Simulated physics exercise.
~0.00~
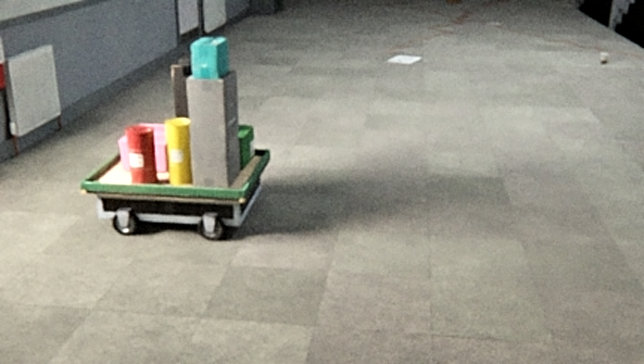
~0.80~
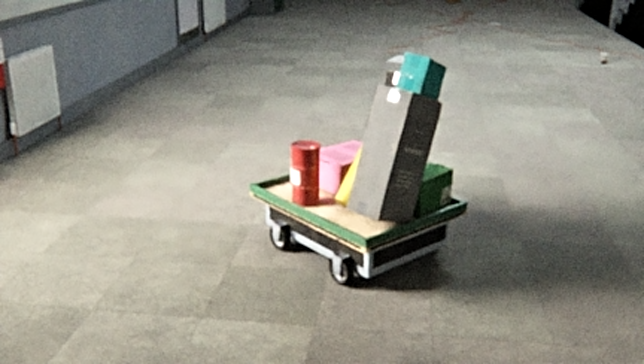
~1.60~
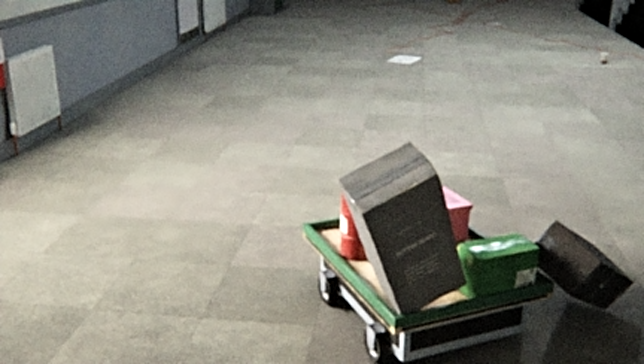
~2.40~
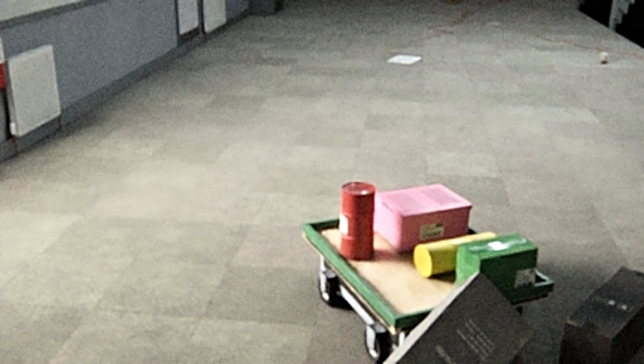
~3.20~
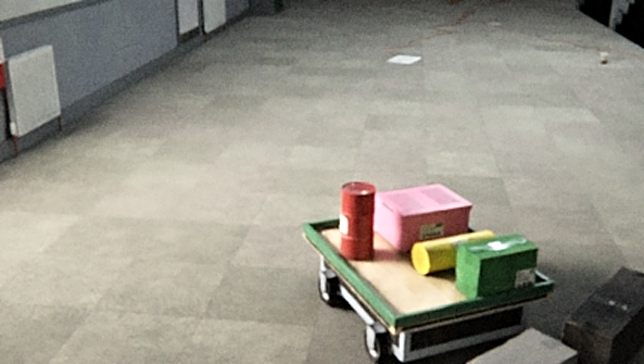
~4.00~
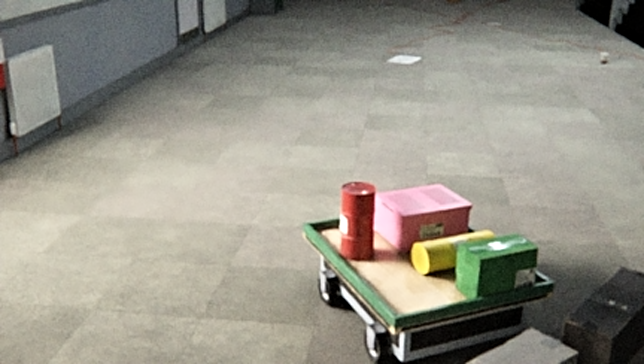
A flat cart with a green rim stands on the left of a grey-tiled floor, seen from a still, raised view, with a wall at upper left. It carries red and yellow canisters, a pink tote, a green parcel, and tall grey and black boxes, with a turquoise parcel on top. The cart rolls right and nearer, turning as the tall boxes and yellow canister lean. It halts at lower right while the black box tumbles off, followed by the grey one. Both lie on the floor, the yellow canister rests on its side aboard, and the red canister, pink tote and green parcel stay upright.
